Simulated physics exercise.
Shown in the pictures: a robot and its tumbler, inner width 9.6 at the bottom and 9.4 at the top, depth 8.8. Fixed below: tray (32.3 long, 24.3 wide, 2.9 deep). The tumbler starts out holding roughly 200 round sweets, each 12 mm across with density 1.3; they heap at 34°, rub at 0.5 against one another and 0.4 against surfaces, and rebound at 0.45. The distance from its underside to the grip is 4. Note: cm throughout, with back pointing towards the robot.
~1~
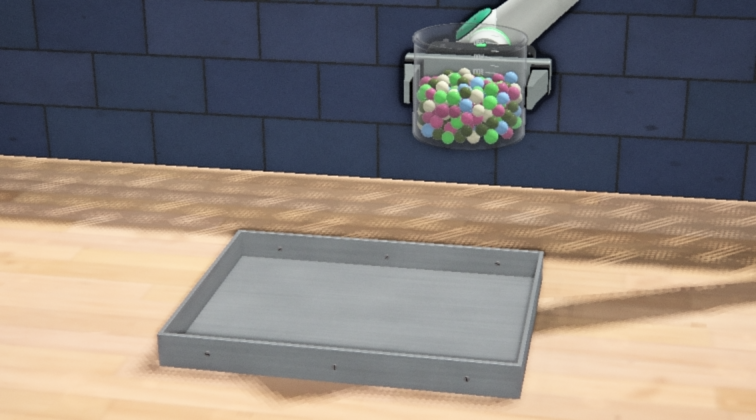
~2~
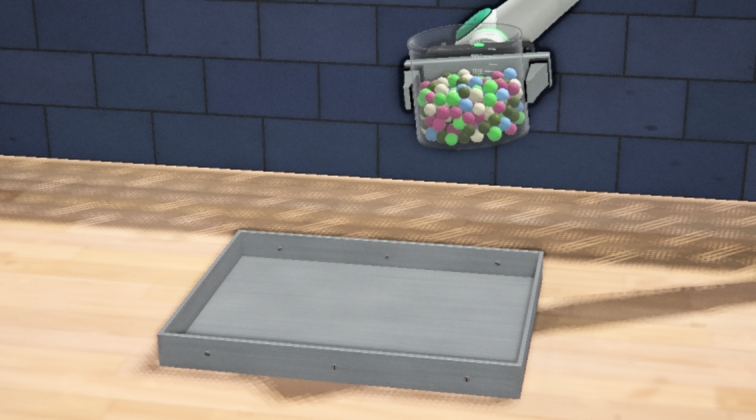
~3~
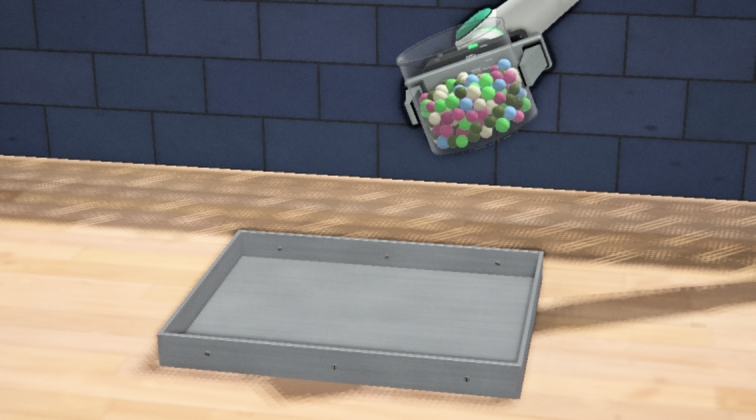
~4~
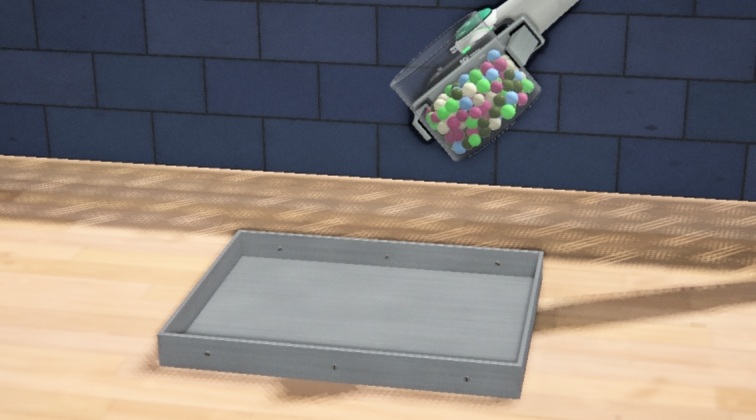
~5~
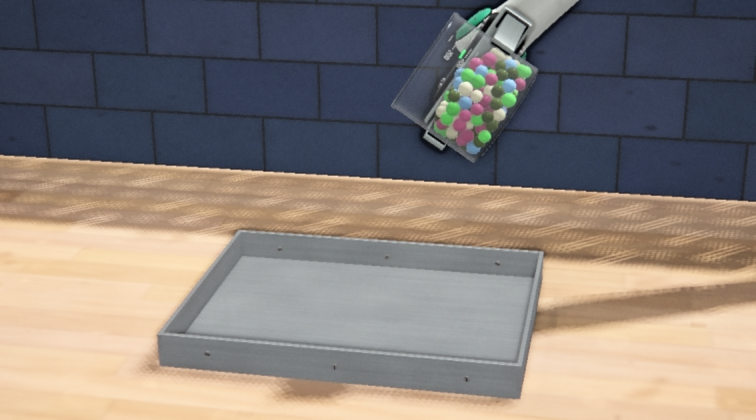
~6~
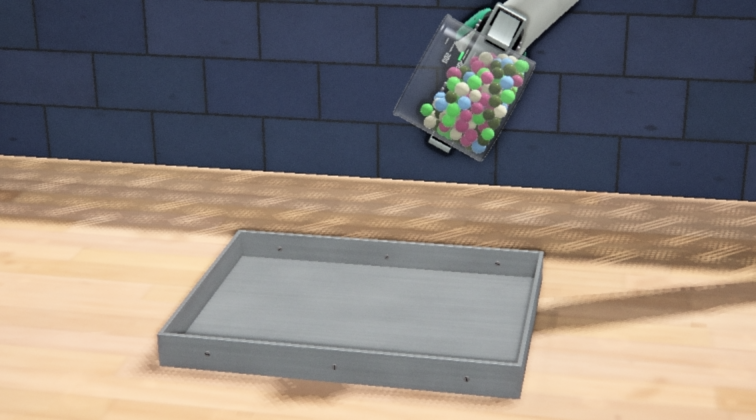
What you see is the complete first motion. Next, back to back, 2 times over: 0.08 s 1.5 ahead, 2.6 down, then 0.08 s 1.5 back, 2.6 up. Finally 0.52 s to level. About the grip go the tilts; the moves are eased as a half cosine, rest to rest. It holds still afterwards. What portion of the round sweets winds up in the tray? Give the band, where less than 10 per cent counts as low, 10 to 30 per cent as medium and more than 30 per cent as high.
Low.
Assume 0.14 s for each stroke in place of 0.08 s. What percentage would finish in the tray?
Then about 0 per cent.
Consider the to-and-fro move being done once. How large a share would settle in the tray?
0 per cent.
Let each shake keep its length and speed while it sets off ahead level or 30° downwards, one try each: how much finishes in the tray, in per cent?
Near 20 and 5 percent respectively.
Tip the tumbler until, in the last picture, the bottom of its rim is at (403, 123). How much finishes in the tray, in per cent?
About 15 per cent.
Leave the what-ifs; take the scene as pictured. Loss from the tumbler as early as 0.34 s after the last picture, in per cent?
Share gone by then: Close to 0 %.
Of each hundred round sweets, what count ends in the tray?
Roughly 5 %.
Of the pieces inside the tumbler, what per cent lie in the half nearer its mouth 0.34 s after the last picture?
30 per cent.
Then, 0.34 s after the last picture, tilted 63° forward, highest piece 26 above the table; 195 in the tumbler, 5 in flight or on a rim.
Then, 0.67 s after the last picture, tilted 15° forward, highest piece 28 above the table; 190 in the tumbler, 10 in the tray.
Then, 1.04 s after the last picture, level, highest piece 28 above the table; 190 in the tumbler, 10 in the tray.
Then, 2.09 s after the last picture, level, highest piece 28 above the table; 190 in the tumbler, 10 in the tray.
Final count, 190 in the tumbler, 10 in the tray. That is 5 % in the tray.
